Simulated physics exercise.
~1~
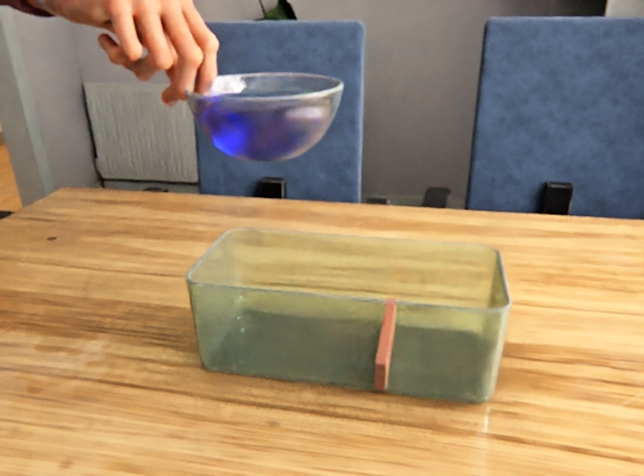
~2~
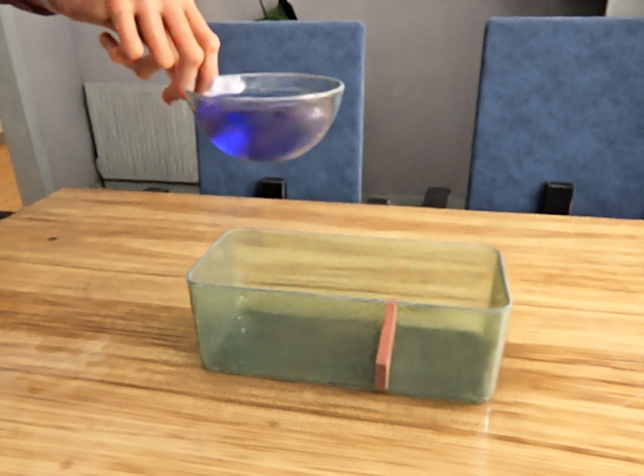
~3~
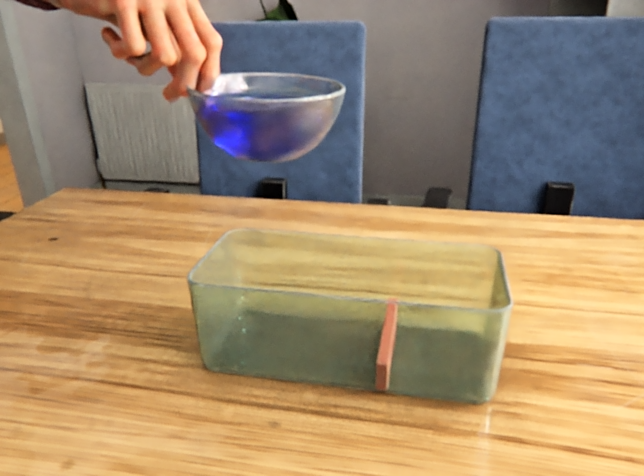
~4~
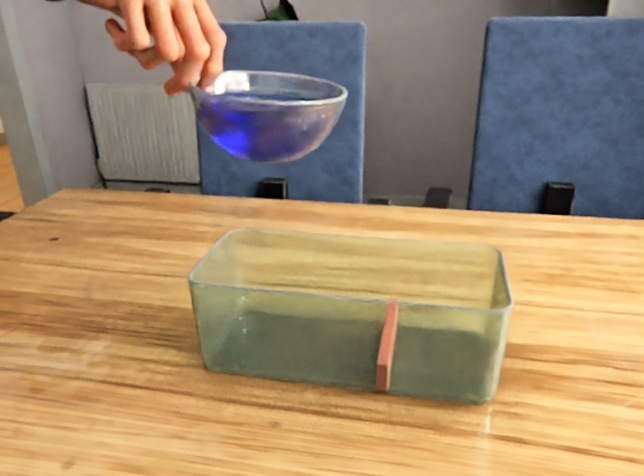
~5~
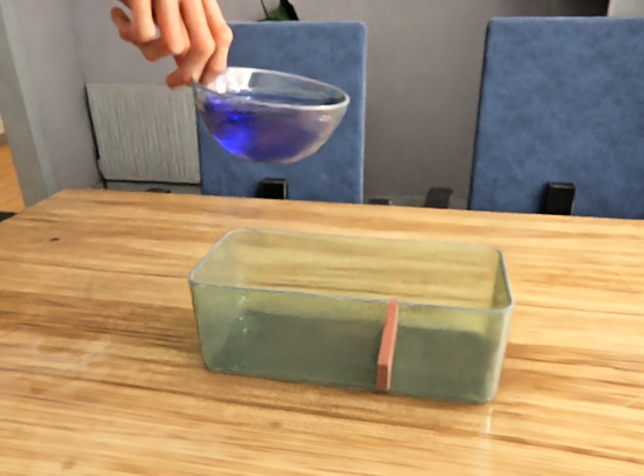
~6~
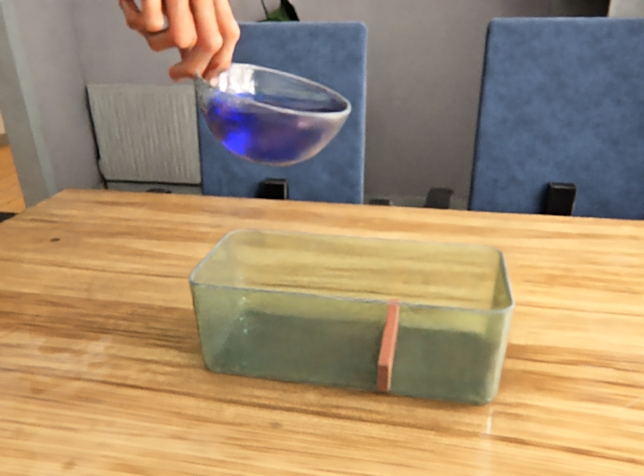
A glass bowl of blue-tinted water, gripped at its left rim by a hand, hangs nearly level above a long clear basin with a low reddish wall across it, on a wooden table. The hand then lifts slightly, gradually tilting the bowl down to the right, while the basin stays still.
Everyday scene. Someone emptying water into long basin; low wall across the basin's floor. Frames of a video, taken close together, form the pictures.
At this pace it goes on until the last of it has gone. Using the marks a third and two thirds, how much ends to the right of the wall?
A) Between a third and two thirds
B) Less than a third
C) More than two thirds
A.
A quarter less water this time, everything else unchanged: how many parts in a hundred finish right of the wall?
Around 50 percent, more or less.
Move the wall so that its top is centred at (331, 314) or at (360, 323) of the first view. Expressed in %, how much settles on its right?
95 % then 80 %.
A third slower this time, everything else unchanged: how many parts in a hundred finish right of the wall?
Share on the right: Some 65 percent.
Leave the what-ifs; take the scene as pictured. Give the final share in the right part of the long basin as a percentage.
Close to 60 in a hundred.
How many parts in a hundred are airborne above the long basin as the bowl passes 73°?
Close to 45 per cent.
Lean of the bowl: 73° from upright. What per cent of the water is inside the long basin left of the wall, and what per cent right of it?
Left about 5, right about 20.
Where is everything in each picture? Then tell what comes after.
Tilt 0°; pouring edge (340, 88); surface from (201, 97) to (336, 101); the long basin's rim runs from (208, 254) to (504, 277); the wall's top is at (387, 328), in the first frame.
Tilt 1°; pouring edge (341, 89); surface from (202, 97) to (337, 101), in the second frame.
Tilt 3°; pouring edge (343, 92); surface from (203, 97) to (338, 103), in the third frame.
Tilt 6°; pouring edge (344, 97); surface from (206, 96) to (340, 104), in the fourth frame.
Tilt 10°; pouring edge (346, 104); surface from (208, 95) to (343, 106), in the fifth frame.
Tilt 15°; pouring edge (348, 112); surface from (212, 97) to (347, 108), in the sixth frame.
A moment on, the bowl is tipped part way and 32 per cent is still to pour, 4 is left of the wall and 18 right of it.
Next, the bowl is tipped right over and 1 per cent is still to pour, 32 is left of the wall and 62 right of it.
Then the bowl is tipped right over and 0 per cent is still to pour, 39 is left of the wall and 60 right of it.
Later the bowl is tipped right over and 0 per cent is still to pour, 39 is left of the wall and 60 right of it.
In the end 39 per cent lies left of the wall, 60 right of it and 1 outside.
